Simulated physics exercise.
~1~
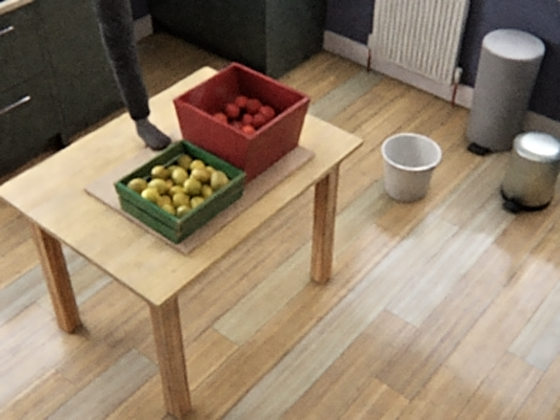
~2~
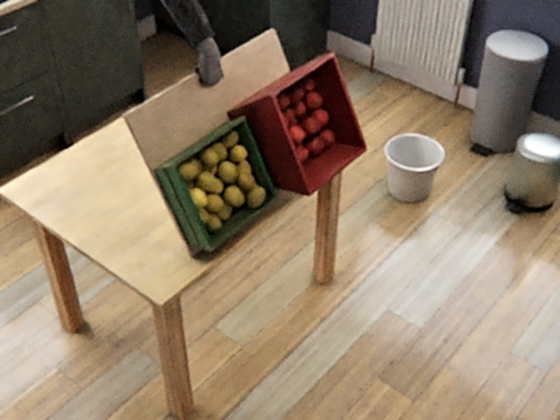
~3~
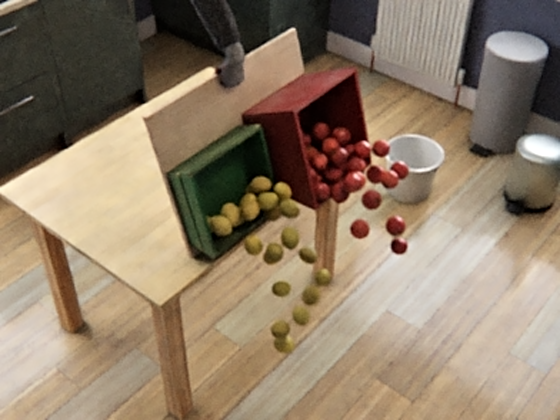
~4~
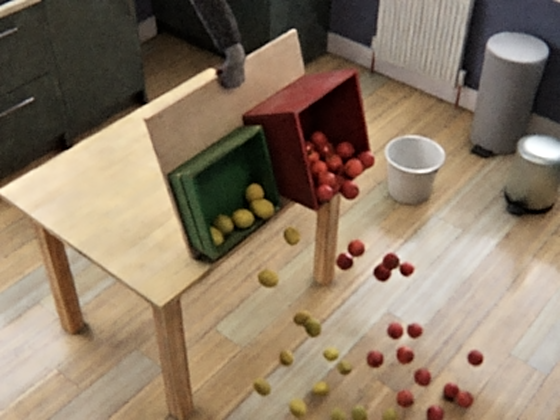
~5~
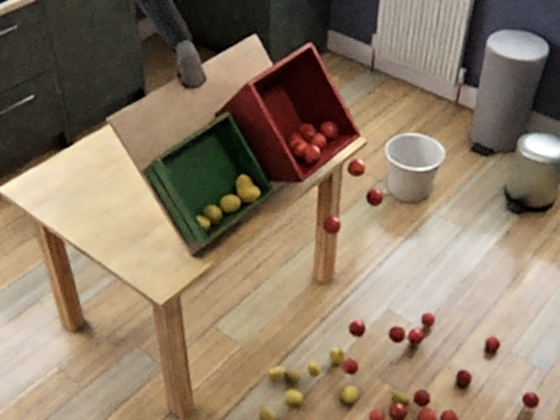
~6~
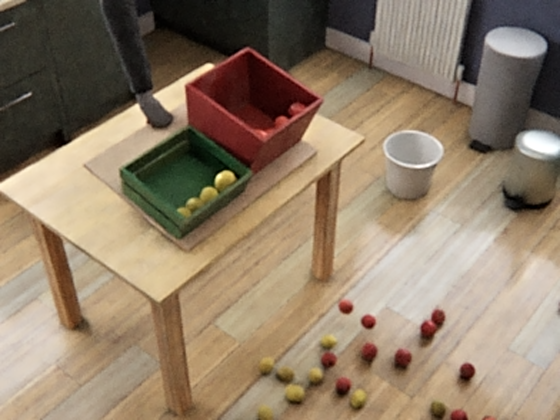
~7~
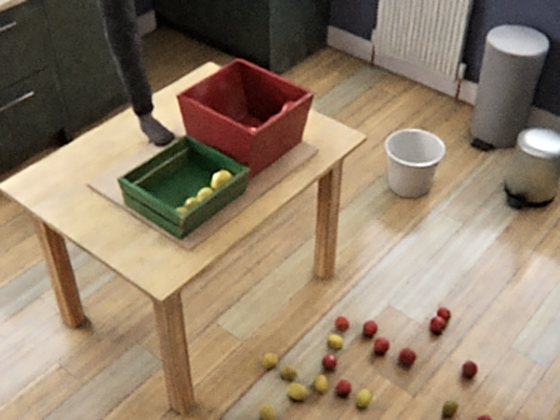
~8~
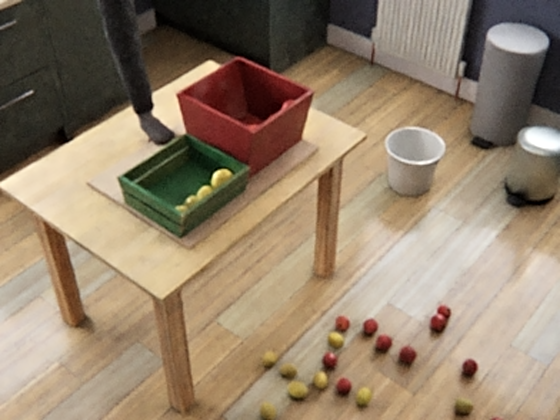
To begin with, a red tray of tomatoes and a green tray of lemons sit side by side on a board on a wooden table, with a dark-sleeved arm reaching in at the board's far edge. The arm raises that edge, tipping the board and both trays steeply towards the right. Tomatoes and lemons tumble over the trays' lower sides and scatter across the wooden floor. The arm then lowers the board flat again while a few more tomatoes drop. Finally, both trays rest on the table, a few lemons remain in the green one, and the fallen fruit lies spread on the floor.
